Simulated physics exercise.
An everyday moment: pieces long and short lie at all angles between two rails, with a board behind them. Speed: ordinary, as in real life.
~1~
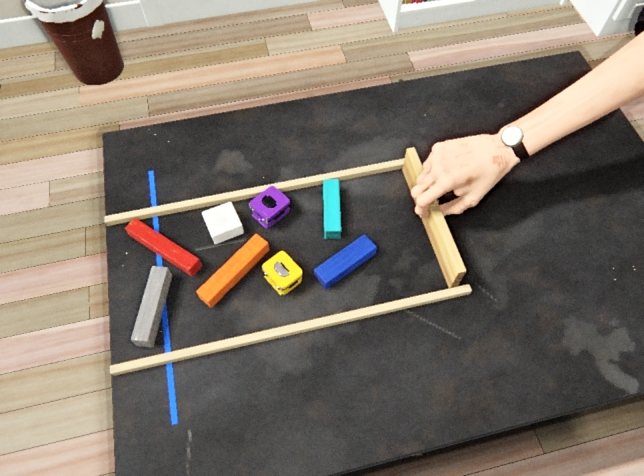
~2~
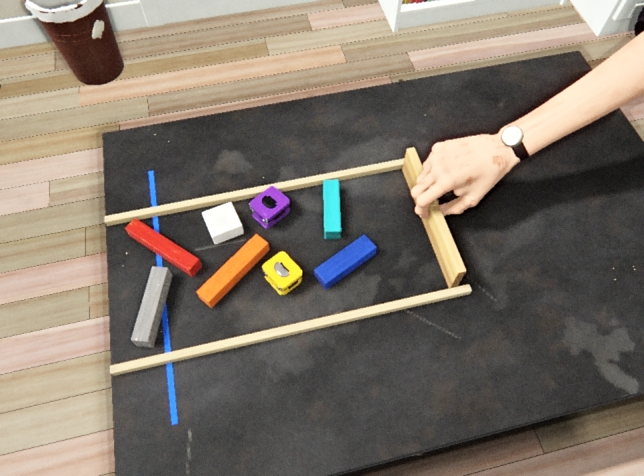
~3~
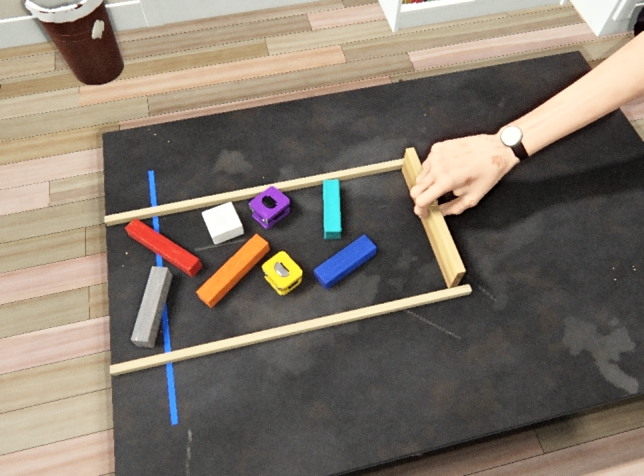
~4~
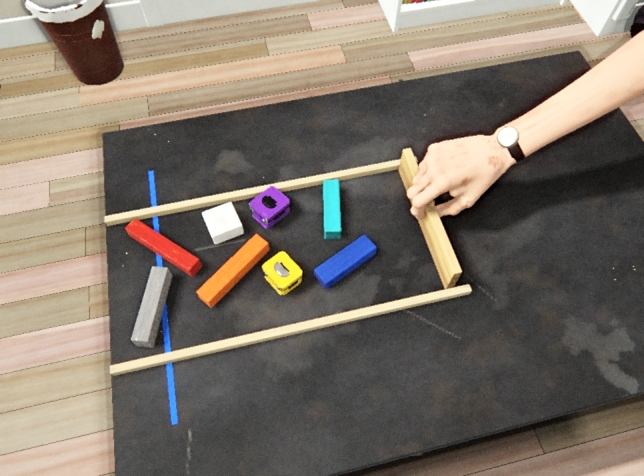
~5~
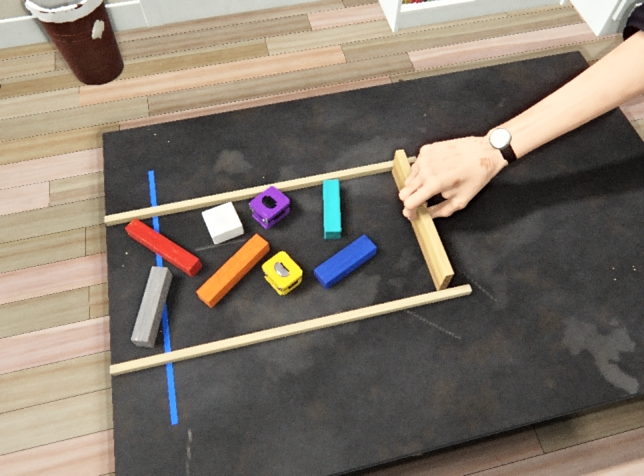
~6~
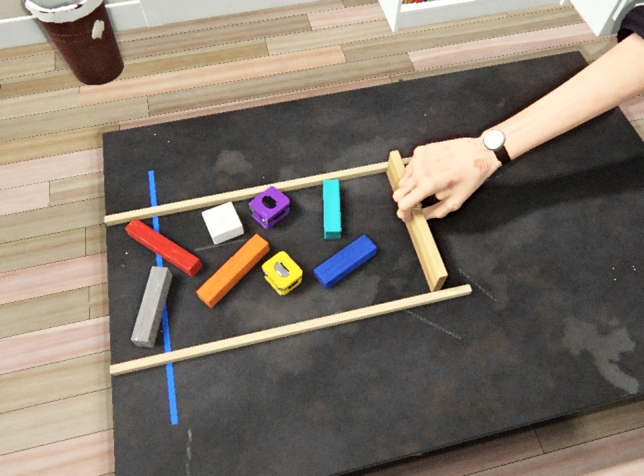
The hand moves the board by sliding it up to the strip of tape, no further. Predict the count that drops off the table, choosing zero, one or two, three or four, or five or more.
The count that drops off is three or four.
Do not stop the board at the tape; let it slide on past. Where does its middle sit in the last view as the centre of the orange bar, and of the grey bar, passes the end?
First near (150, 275), second near (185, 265).
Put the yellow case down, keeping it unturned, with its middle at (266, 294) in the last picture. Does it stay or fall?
Lab note: It does not drop.
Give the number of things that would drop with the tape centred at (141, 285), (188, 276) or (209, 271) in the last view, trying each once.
The counts would be 4, 1 and 0.
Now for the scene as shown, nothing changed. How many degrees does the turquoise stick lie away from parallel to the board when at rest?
Some 0 degrees.
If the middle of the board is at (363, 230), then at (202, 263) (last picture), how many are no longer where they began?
I count 1 first and 8 after.
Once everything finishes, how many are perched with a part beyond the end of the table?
The count is 1.
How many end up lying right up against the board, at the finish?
My count gives 2.
Early on, none off yet; grey bar at rest near (153, 306); red bar at rest near (163, 247); white block at rest near (223, 223).
Finally, the number that fall off is three or four; lost, white block, red bar and grey bar.
